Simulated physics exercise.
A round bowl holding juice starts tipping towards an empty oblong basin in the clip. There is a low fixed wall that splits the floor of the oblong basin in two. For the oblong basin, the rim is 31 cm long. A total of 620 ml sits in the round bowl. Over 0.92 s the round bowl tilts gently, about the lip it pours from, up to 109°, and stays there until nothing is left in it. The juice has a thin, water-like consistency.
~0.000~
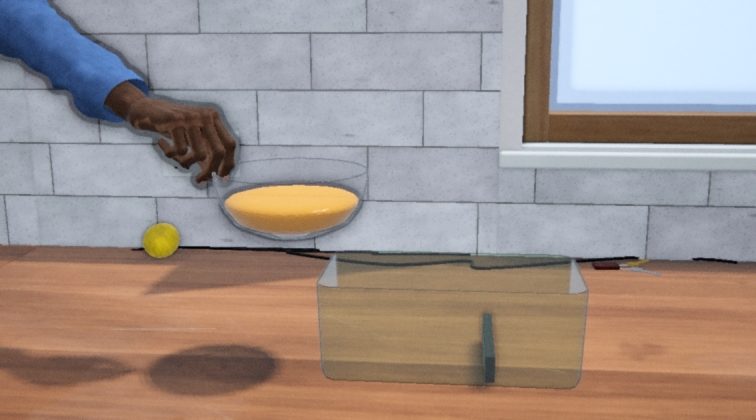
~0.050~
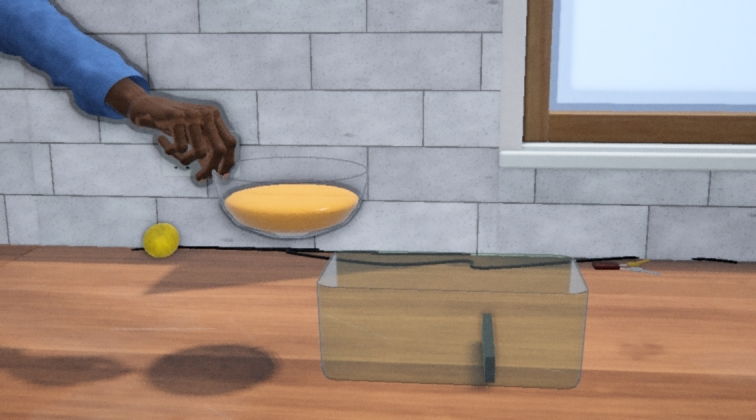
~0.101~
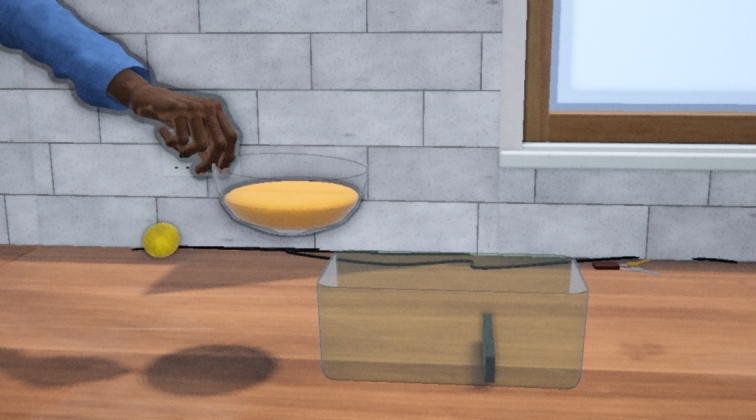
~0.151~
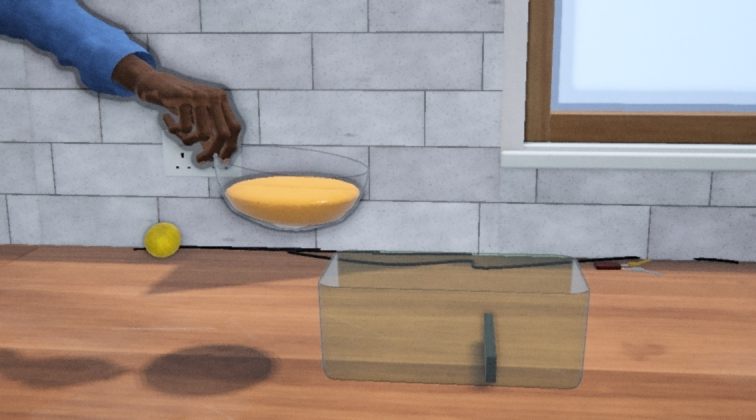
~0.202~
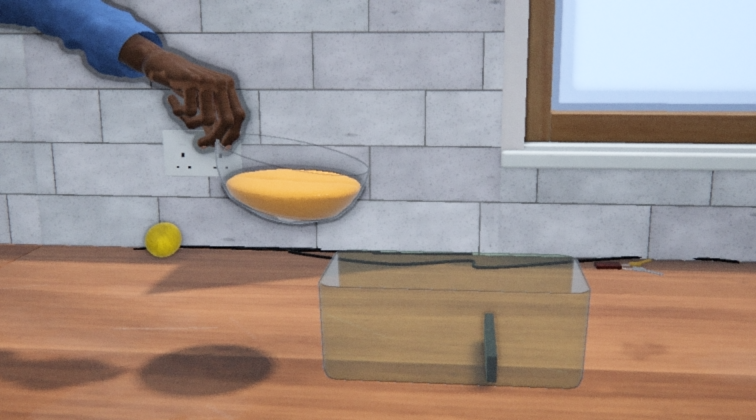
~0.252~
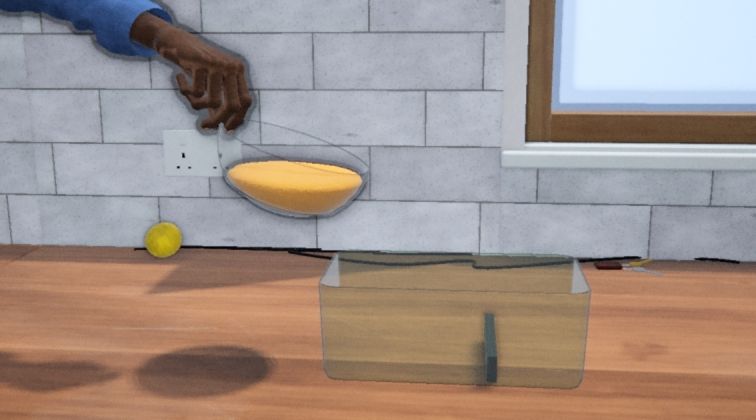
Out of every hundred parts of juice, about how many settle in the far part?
About 9 out of 100.
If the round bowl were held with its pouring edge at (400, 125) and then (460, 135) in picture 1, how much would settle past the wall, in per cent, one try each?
The first try gives around 60 percent, the second around 40 percent.
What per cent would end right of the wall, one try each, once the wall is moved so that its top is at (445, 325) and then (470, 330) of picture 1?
70 % and 30 %.
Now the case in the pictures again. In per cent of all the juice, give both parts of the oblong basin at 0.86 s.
Near 84 on the left, 4 on the right.
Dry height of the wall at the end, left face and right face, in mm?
I'd say some 14 mm on the left and some 28 mm on the right.
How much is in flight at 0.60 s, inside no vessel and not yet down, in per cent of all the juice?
My guess is roughly 52 %.
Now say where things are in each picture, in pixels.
In the first picture, it leans 0°; its right rim is at (367, 173); the juice meets the walls at (228, 197) and (359, 199); the oblong basin's rim runs from (326, 269) to (580, 275); the wall's top is at (489, 335).
In the second picture, it leans 1°; its right rim is at (367, 173); the juice meets the walls at (228, 196) and (359, 198).
In the third picture, it leans 3°; its right rim is at (367, 173); the juice meets the walls at (228, 192) and (359, 195).
In the fourth picture, it leans 7°; its right rim is at (368, 173); the juice meets the walls at (229, 186) and (360, 191).
In the fifth picture, it leans 12°; its right rim is at (368, 173); the juice meets the walls at (229, 178) and (361, 185).
In the sixth picture, it leans 19°; its right rim is at (368, 173); the juice meets the walls at (231, 168) and (363, 179).
By 0.60 s the tilt is 80° and 41 per cent is still to pour, 7 is left of the wall and 0 right of it.
By 0.86 s the tilt is 108° and 0 per cent is still to pour, 83 is left of the wall and 4 right of it.
By 1.13 s the tilt is 109° and 0 per cent is still to pour, 89 is left of the wall and 8 right of it.
By 1.42 s the tilt is 109° and 0 per cent is still to pour, 87 is left of the wall and 9 right of it.
At rest 87 per cent lies left of the wall, 9 right of it and 3 outside.
